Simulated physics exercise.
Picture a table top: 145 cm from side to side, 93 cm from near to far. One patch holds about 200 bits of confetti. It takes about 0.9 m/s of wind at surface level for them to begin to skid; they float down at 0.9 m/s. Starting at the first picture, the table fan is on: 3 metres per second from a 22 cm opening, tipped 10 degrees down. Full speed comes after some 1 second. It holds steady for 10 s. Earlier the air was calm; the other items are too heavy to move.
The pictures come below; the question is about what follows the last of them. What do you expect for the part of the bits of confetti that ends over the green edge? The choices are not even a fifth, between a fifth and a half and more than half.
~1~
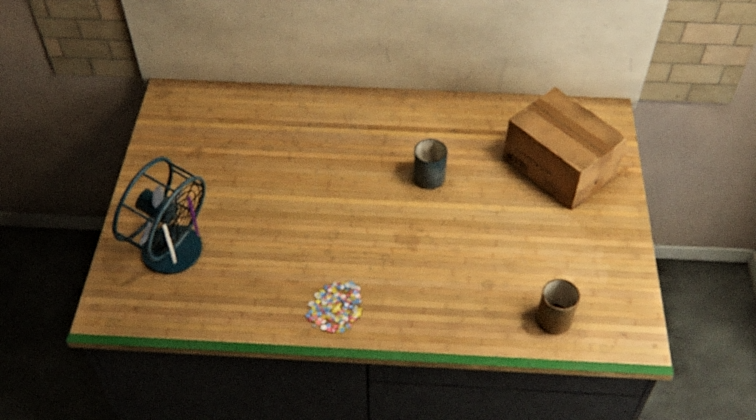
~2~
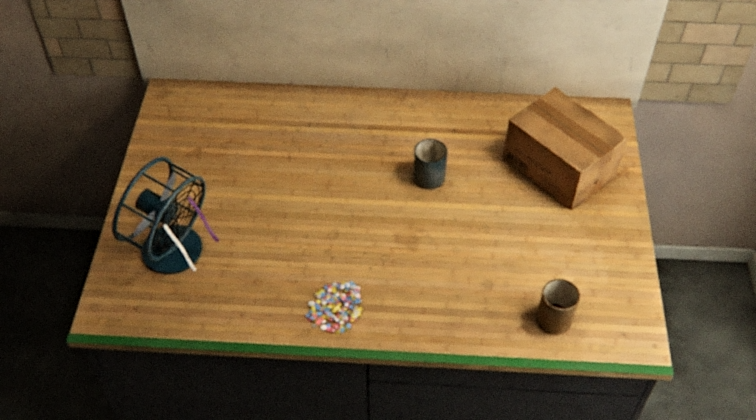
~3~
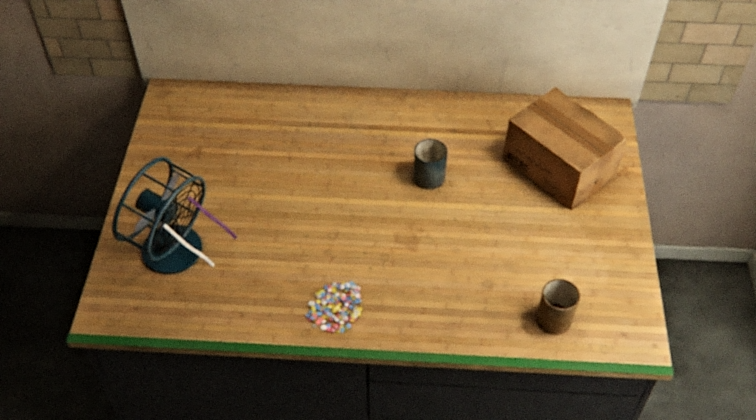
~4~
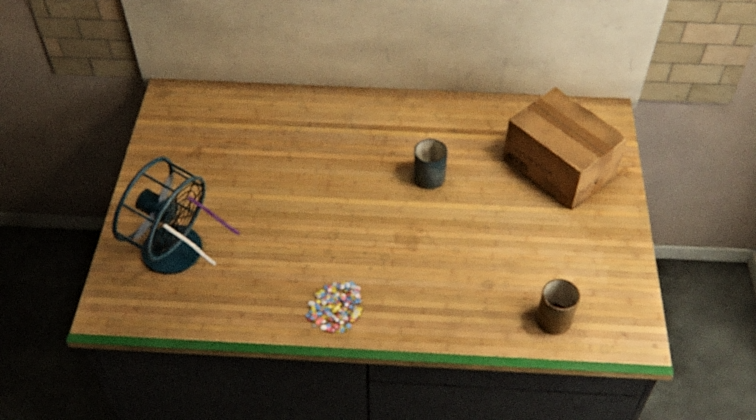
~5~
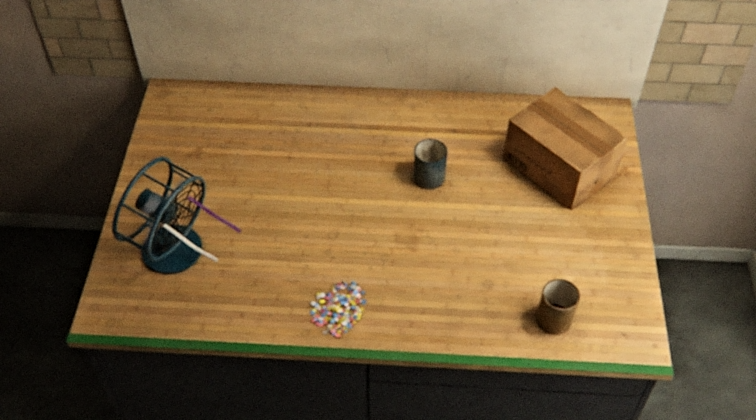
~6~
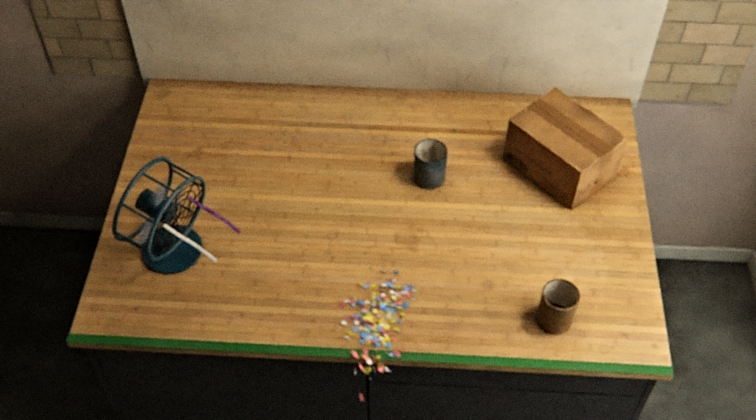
Over the green edge: Greater than one half.
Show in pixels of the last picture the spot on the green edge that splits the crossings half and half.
The halfway point of the crossings is around (450, 364) in the last picture.
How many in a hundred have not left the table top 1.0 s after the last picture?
Estimate: Around 10 percent.
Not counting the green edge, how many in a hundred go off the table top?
Roughly 25 per cent.
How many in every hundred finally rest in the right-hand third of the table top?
4 %.
Then, 1.0 s after the last picture, 70 % are over the green edge; 71 % have settled or left.
Then, 2.2 s after the last picture, 70 % are over the green edge; 94 % have settled or left.
Then, 4.6 s after the last picture, 71 % are over the green edge; 94 % have settled or left.
Then, 9.1 s after the last picture, at the end, 72 % are over the green edge.
